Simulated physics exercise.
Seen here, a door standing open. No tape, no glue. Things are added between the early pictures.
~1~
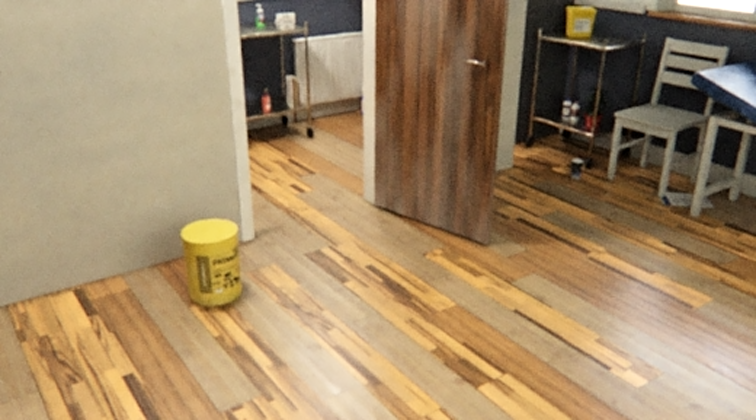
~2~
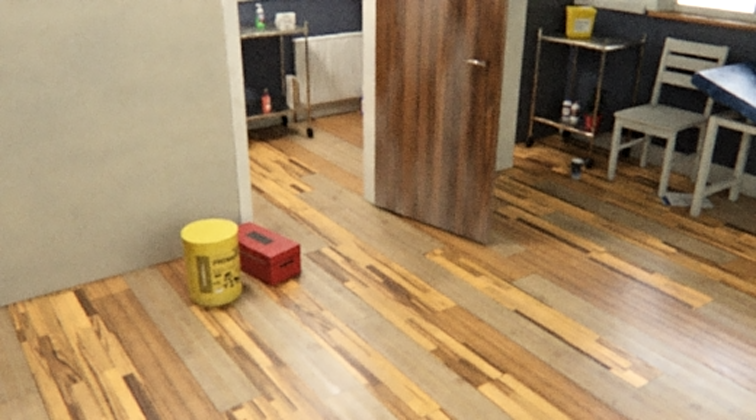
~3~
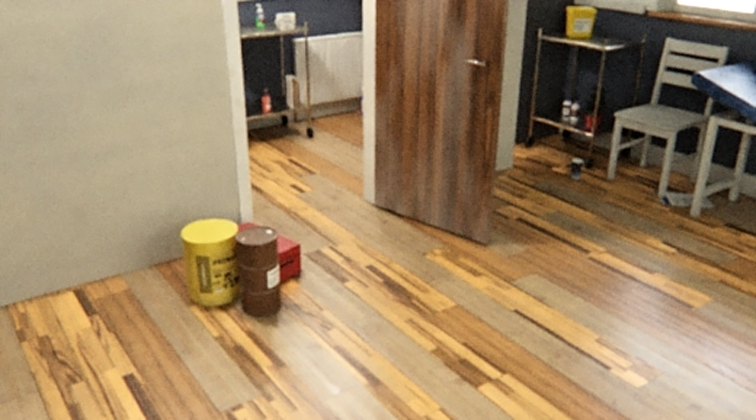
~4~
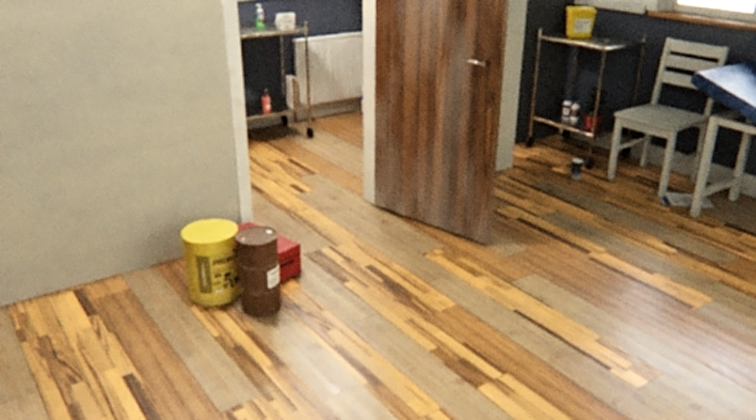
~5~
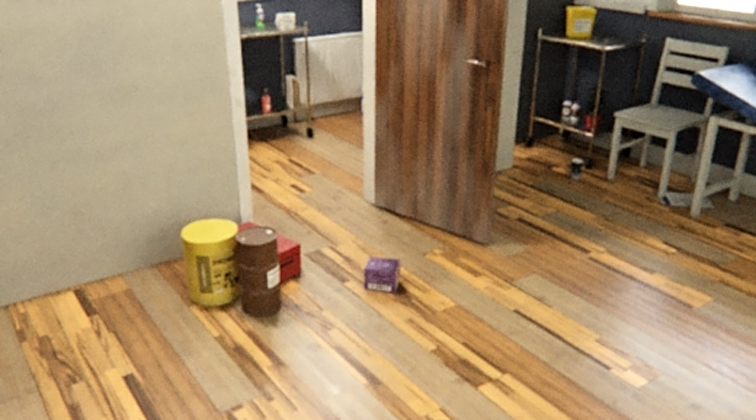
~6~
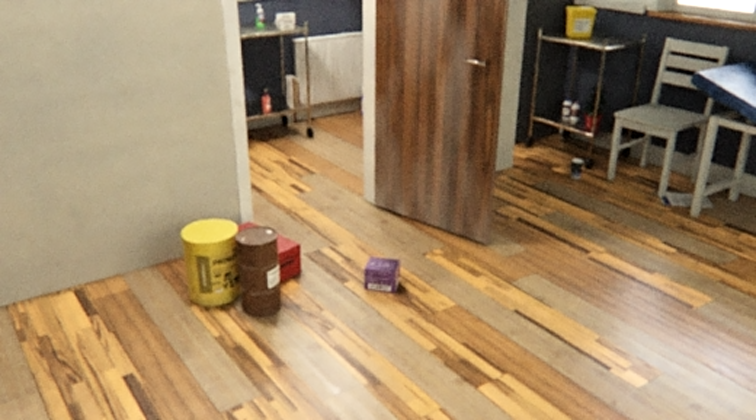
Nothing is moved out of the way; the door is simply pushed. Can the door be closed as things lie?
The door closes.
Then, 1.00 s past the last view, door at 68°.
Then, 1.50 s past the last view, door at 36°.
Finally, door at 0°; all 4 still in place. Final places as the last picture's camera would see them, purple box near (382, 274).
